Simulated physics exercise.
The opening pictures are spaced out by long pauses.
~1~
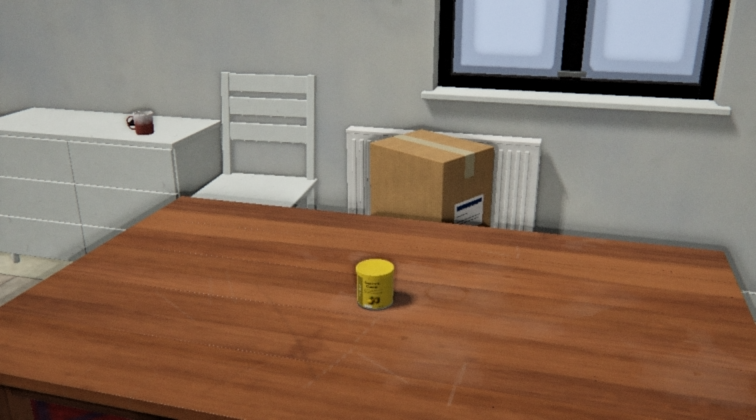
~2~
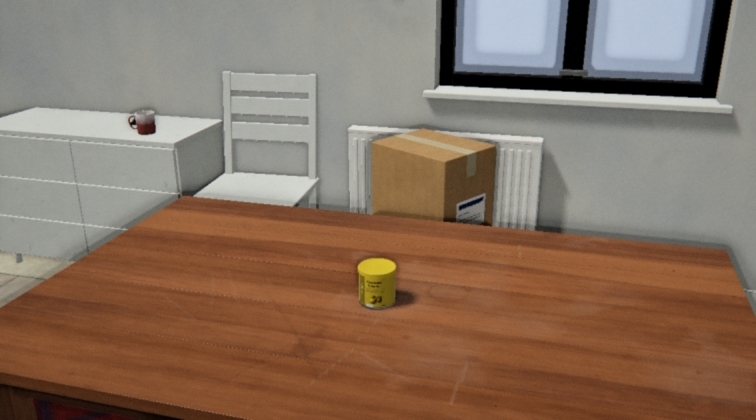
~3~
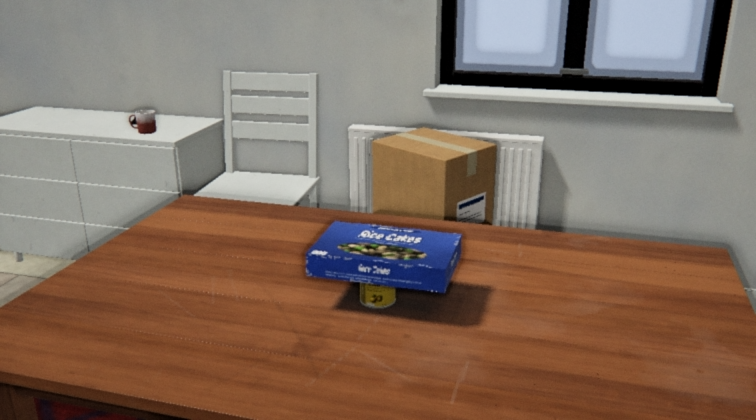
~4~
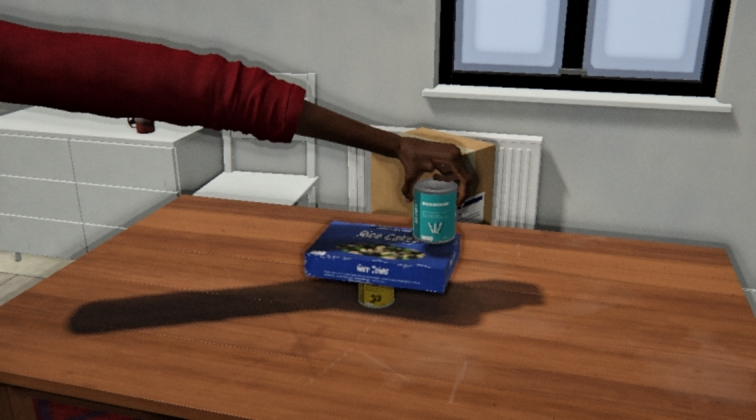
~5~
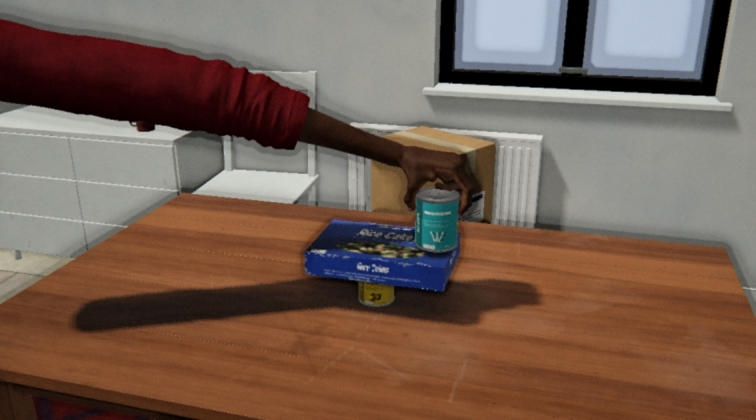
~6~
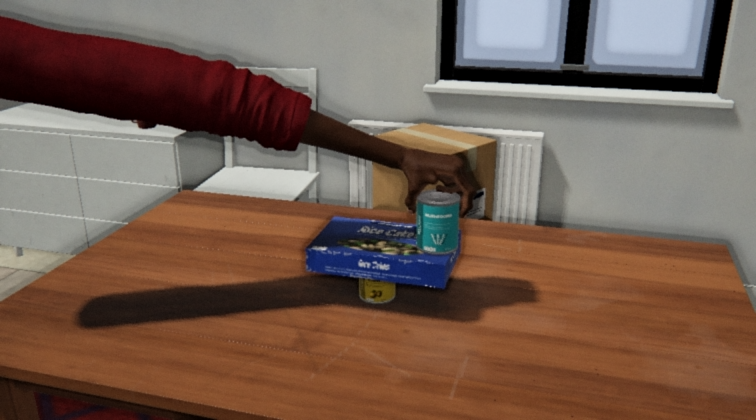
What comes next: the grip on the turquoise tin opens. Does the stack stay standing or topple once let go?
The stack is not secure.
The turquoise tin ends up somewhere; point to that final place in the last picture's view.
End spot: Near (526, 307).
Then, 0.40 s after the last picture, turquoise tin now fallen; blue packet tipped 48° from how it was.
Then, 0.50 s after the last picture, blue packet tipped 38° from how it was.
At rest, fallen, turquoise tin; moved from the start, blue packet; yellow tin in place. Seen from the same camera at the end, turquoise tin near (526, 307). The stack comes apart.
